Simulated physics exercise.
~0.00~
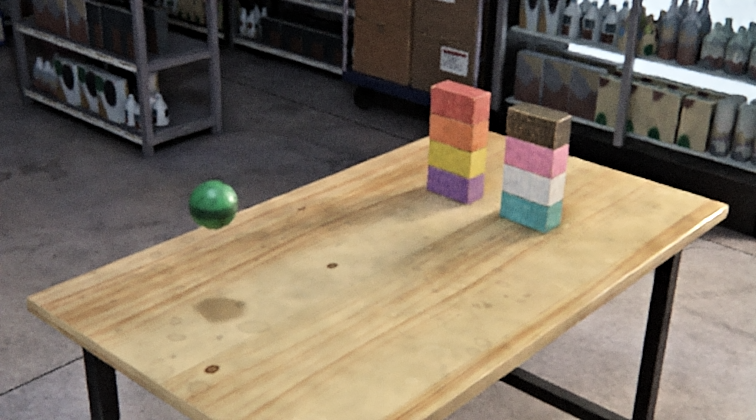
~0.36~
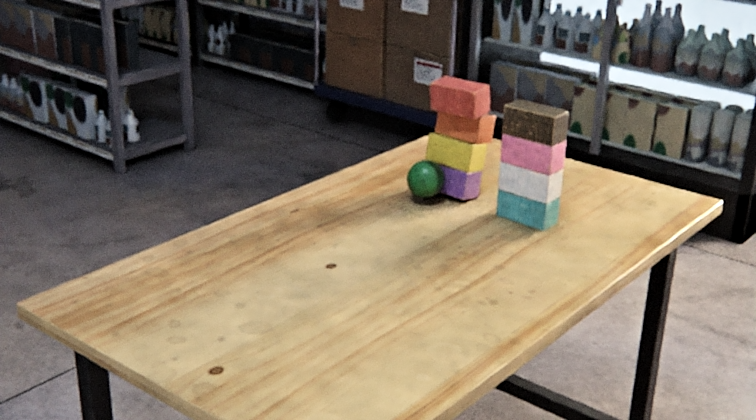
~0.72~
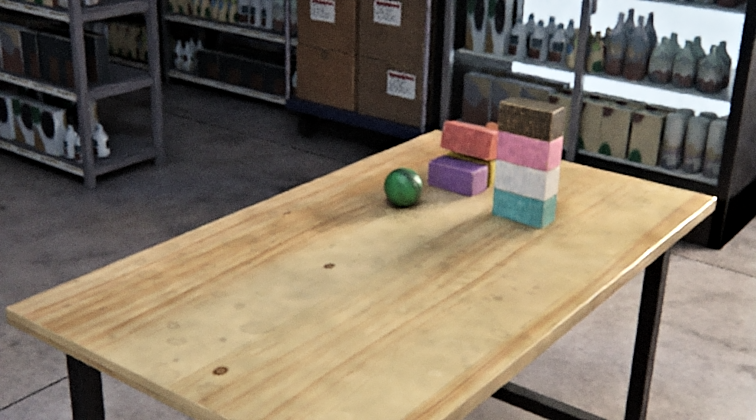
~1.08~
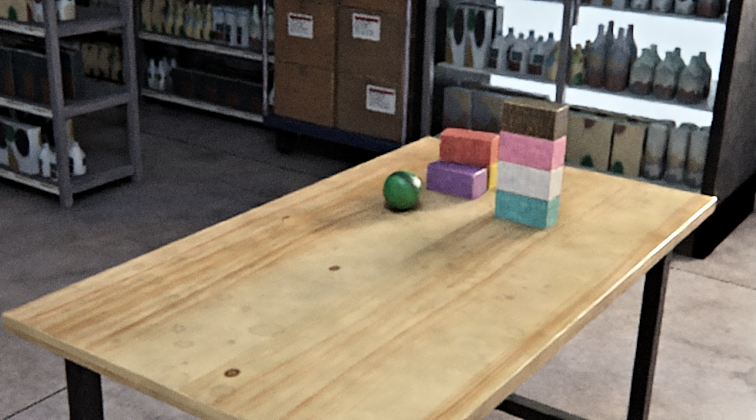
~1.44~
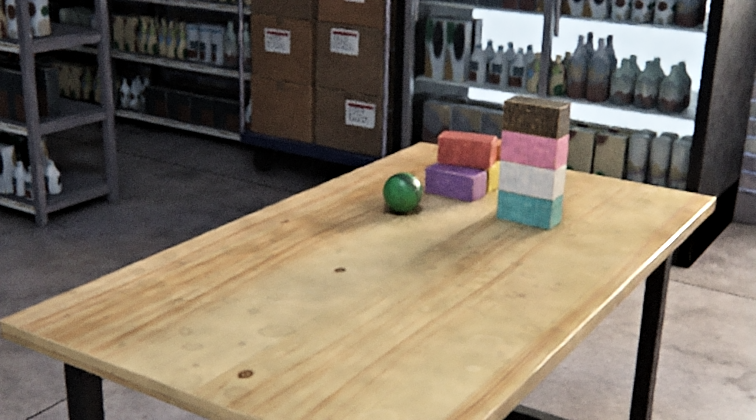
A green ball strikes the left stack, toppling its upper blocks beside the standing stack.
